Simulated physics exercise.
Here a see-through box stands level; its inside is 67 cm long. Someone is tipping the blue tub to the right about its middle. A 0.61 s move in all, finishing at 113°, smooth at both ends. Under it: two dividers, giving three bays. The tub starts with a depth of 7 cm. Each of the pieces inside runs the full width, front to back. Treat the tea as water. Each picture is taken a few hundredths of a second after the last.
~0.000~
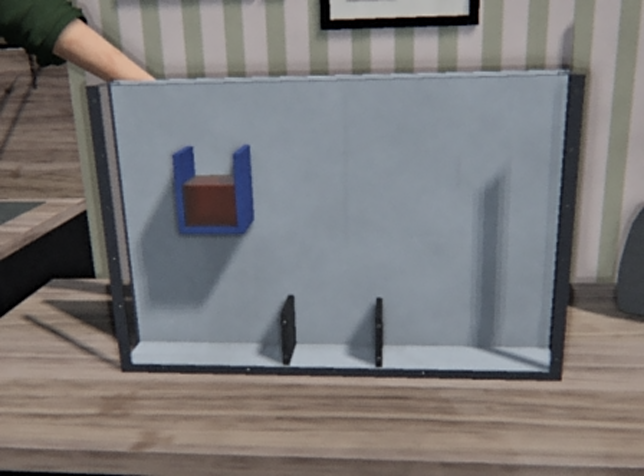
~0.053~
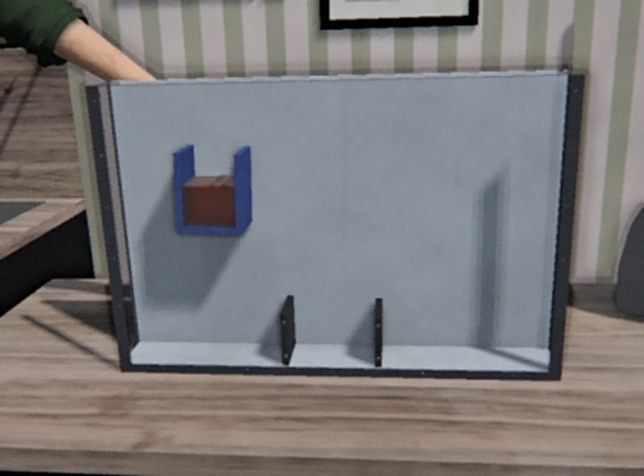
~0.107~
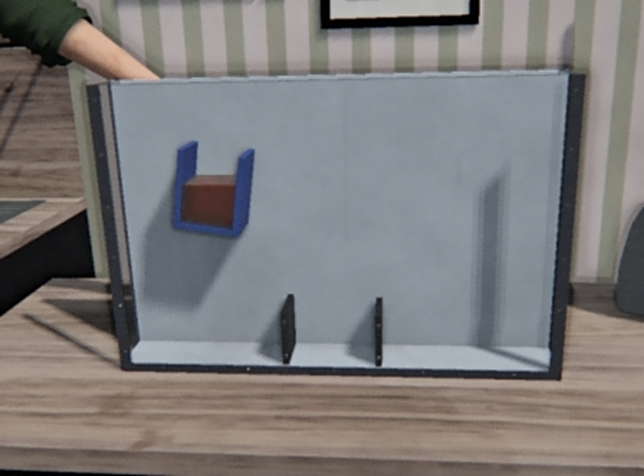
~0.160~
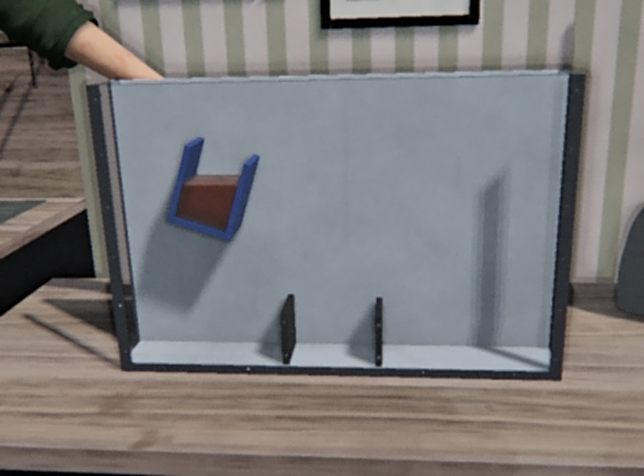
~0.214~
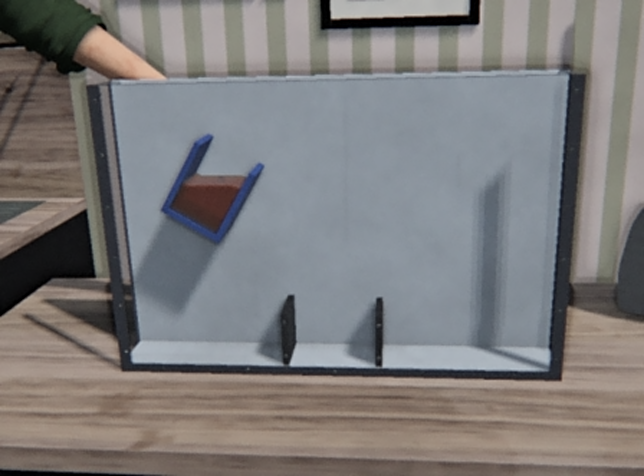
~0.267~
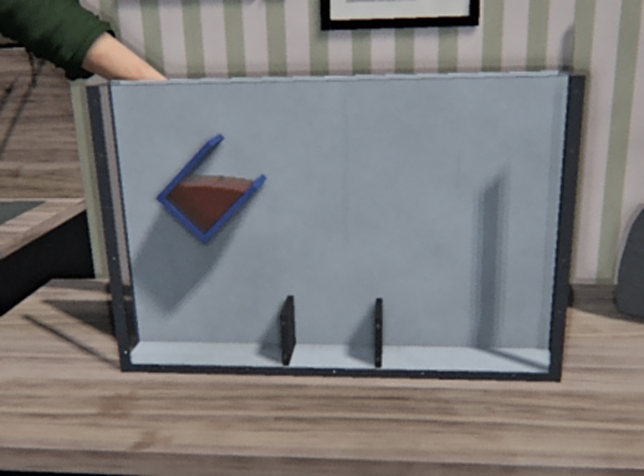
To begin with, a blue tub of reddish-brown liquid sits upright inside a see-through box, above two dark dividers, with someone's arm behind the box. The tub then tilts steadily to the right until it leans steeply, while the liquid's surface stays roughly level and shifts toward the lower lip.
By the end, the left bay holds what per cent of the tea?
Around 5 out of 100.
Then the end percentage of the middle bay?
About 90 %.
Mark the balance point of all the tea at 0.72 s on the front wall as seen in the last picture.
Around (301, 315).
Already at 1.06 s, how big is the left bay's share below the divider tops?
About 8 percent.
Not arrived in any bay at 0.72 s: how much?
I'd say around 30 percent.
Then, 0.47 s in, hardly anything has reached the bottom yet.
Then, 0.72 s in, 70 per cent is down, the largest part in the middle bay.
Then, 1.06 s in, 99 per cent is down, the largest part in the middle bay.
Finally, the split from left to right is 7, 90 and 3 per cent.
